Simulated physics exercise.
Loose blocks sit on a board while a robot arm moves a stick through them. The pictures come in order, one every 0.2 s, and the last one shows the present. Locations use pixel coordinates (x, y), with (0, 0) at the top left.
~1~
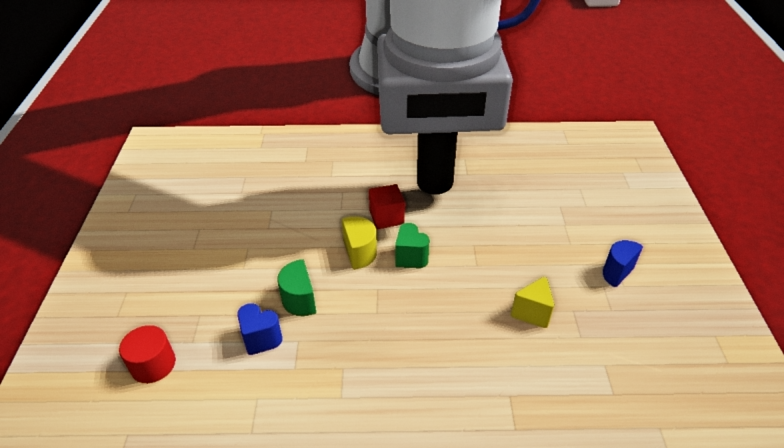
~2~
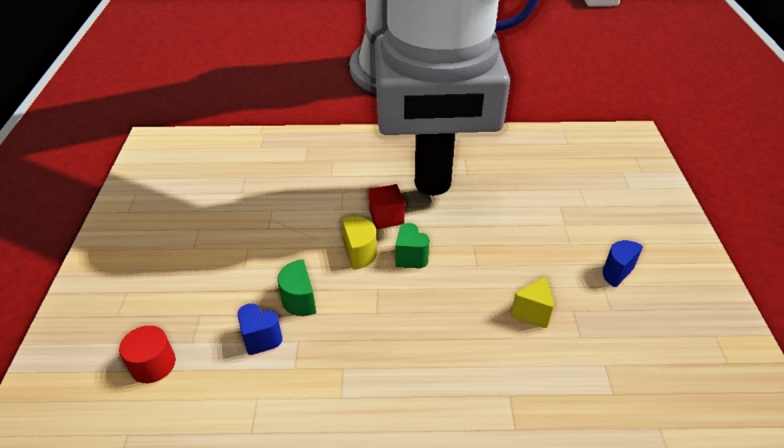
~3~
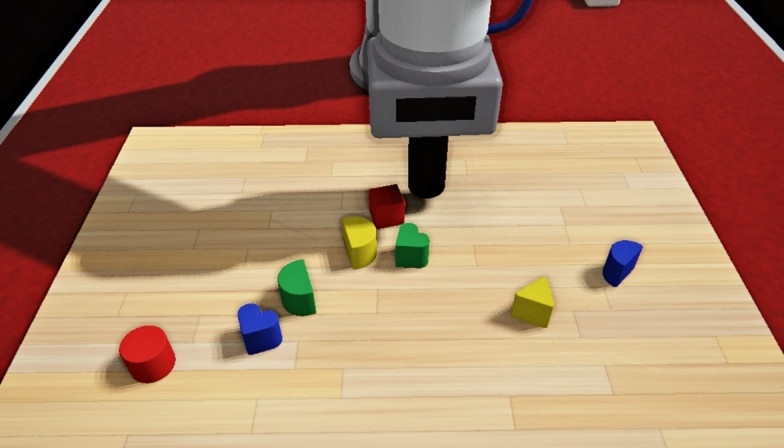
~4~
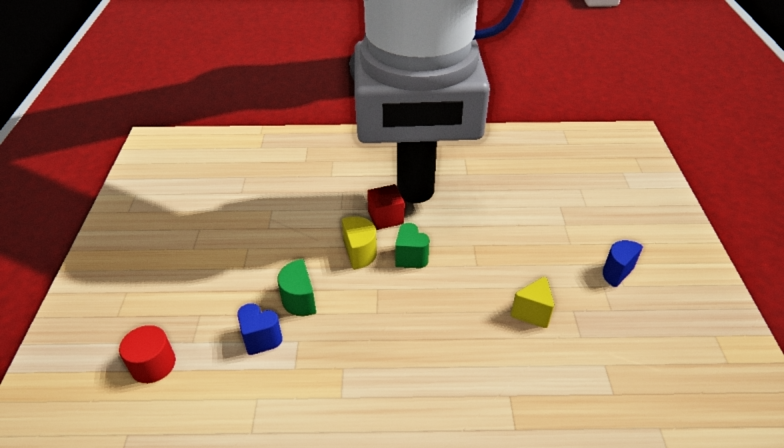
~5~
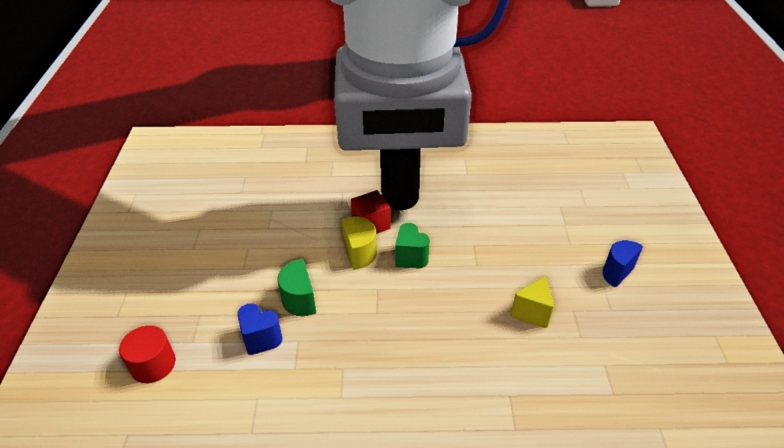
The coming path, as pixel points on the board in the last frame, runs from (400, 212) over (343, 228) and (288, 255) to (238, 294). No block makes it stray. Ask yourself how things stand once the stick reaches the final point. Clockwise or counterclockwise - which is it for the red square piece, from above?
It goes clockwise.
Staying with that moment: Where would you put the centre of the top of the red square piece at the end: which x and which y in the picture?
The middle of its top is at (190, 279).
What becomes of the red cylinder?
Once the stick is done, the red cylinder remains in the old spot.
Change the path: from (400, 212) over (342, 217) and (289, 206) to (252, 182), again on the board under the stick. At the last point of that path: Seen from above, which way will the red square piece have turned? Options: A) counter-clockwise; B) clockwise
The correct letter is A.
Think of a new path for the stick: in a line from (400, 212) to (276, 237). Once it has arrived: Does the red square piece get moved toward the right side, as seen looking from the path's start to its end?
My answer is no.
On the path given first. One third of the way, stick (341, 215); yellow half-round block (352, 236), turned 35° anticlockwise; red square piece (310, 222), turned 20° anticlockwise.
Two thirds of the way, stick (285, 242); yellow half-round block (352, 236), turned 35° anticlockwise; red square piece (249, 249).
At the end, stick (234, 281); red cylinder still; green half-round block still; yellow half-round block (352, 236), turned 35° anticlockwise; red square piece (190, 279), turned 20° clockwise.
